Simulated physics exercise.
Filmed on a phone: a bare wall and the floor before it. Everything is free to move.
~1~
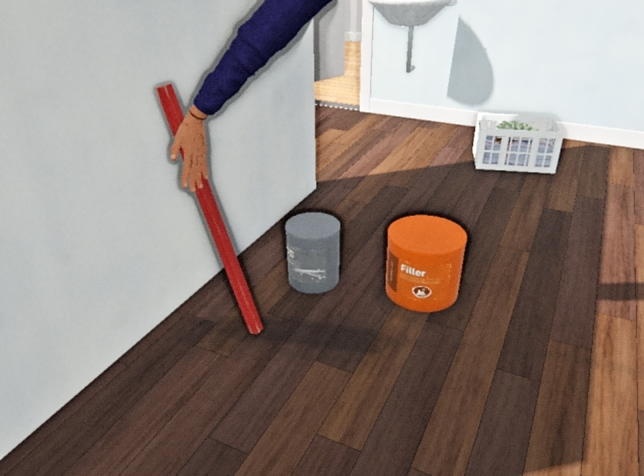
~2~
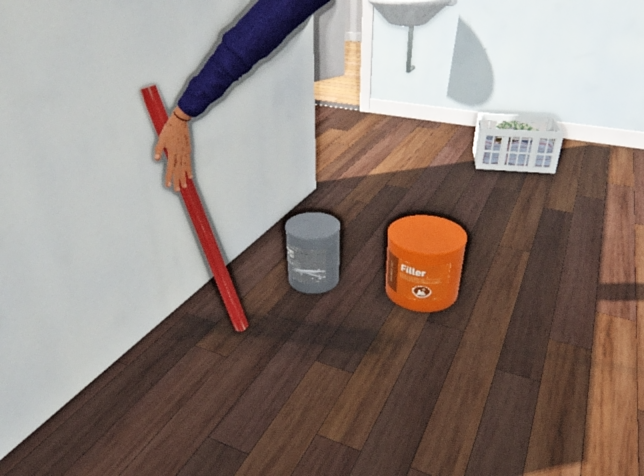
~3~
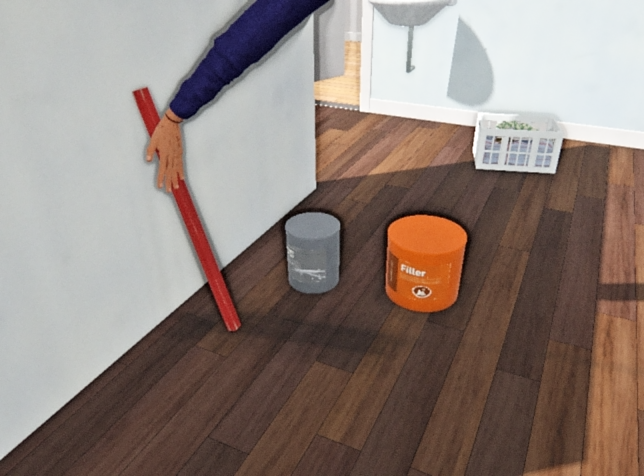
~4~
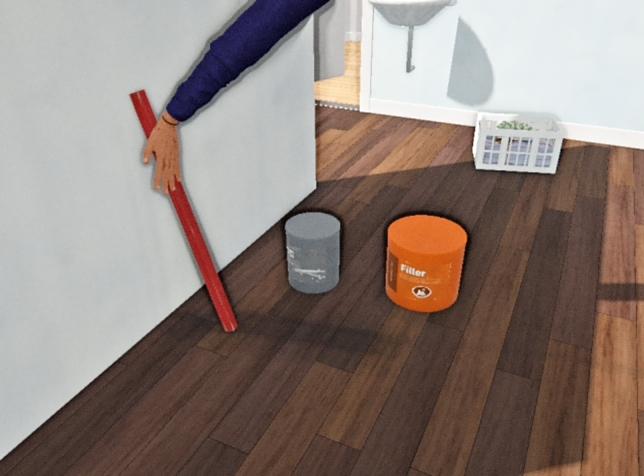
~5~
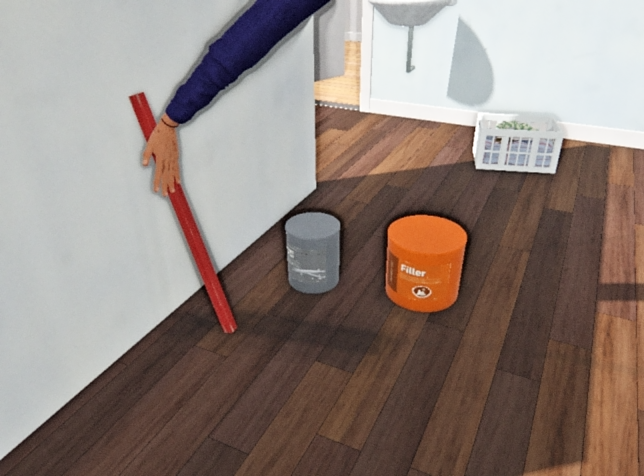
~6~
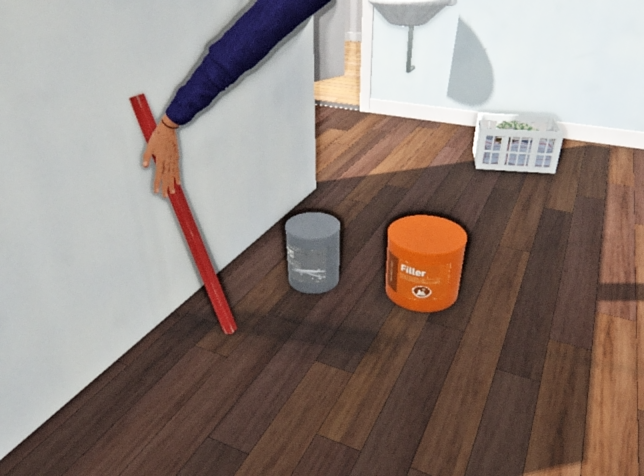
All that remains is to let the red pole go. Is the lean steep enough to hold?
Outcome: The pole remains leaning.
Then, 0.20 s after the last picture, nothing has stirred.
Then, 0.50 s after the last picture, red pole resting near (188, 224).
At rest, all 3 in place. Seen from the same camera at the end, red pole near (188, 224). The pole stays up.
